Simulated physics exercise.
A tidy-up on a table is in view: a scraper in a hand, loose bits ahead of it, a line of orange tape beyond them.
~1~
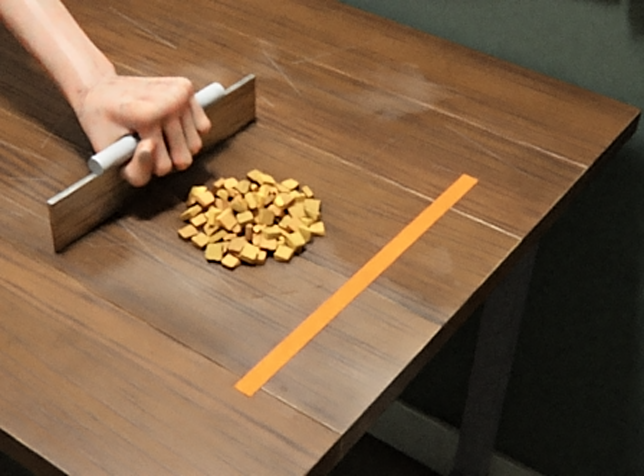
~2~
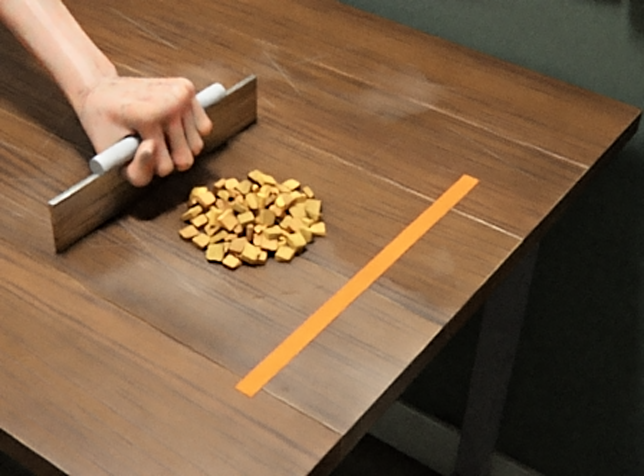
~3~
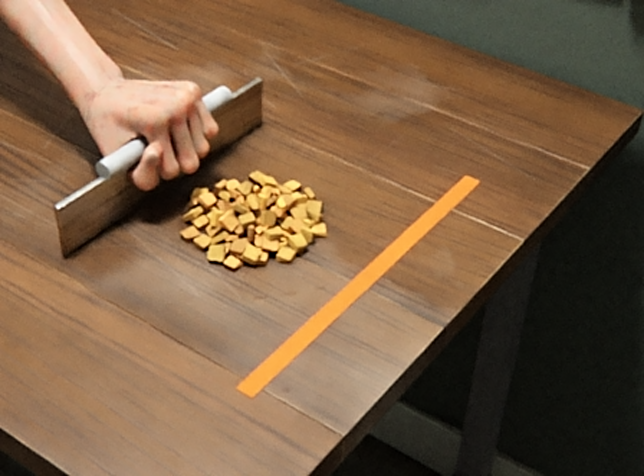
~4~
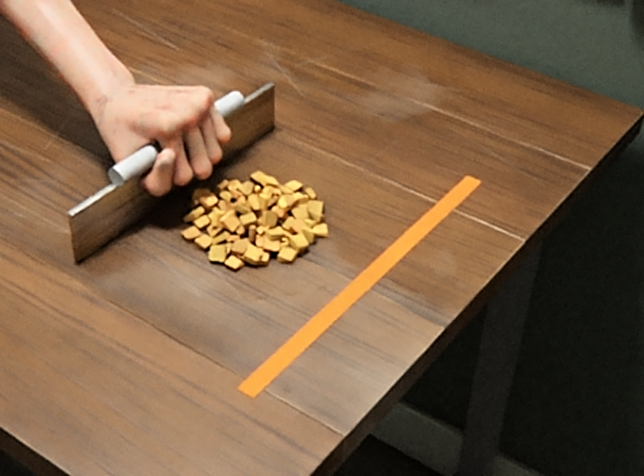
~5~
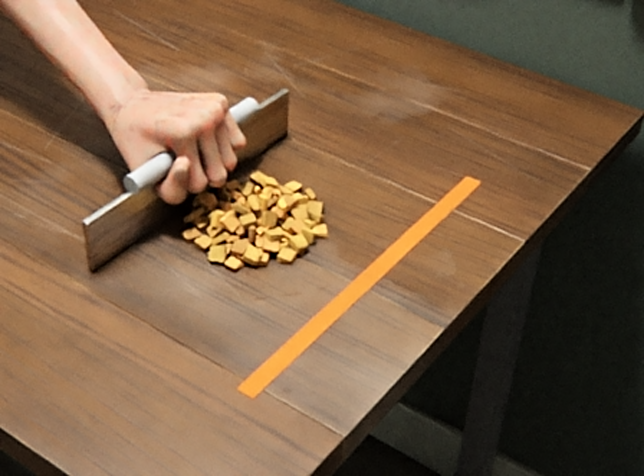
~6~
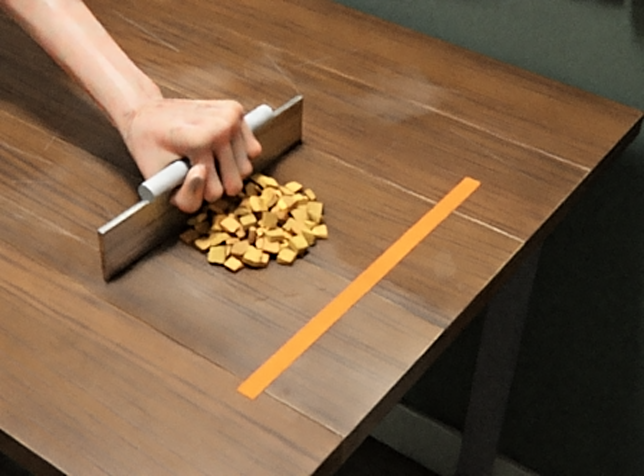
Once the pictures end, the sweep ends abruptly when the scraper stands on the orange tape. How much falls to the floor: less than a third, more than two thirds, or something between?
Looks like the floor receives under one third.
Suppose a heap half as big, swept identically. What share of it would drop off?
I'd say close to 0 %.
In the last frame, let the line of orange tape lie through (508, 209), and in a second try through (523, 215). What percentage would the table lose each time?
First try close to 80 percent, second try close to 100 percent.
Soon, scraper still moving, near (296, 197); heap all on the table, its front near (379, 274).
A while on, scraper stopped at the orange tape; heap a small part over the edge.
Finally, scraper stopped at the orange tape; heap a small part over the edge.
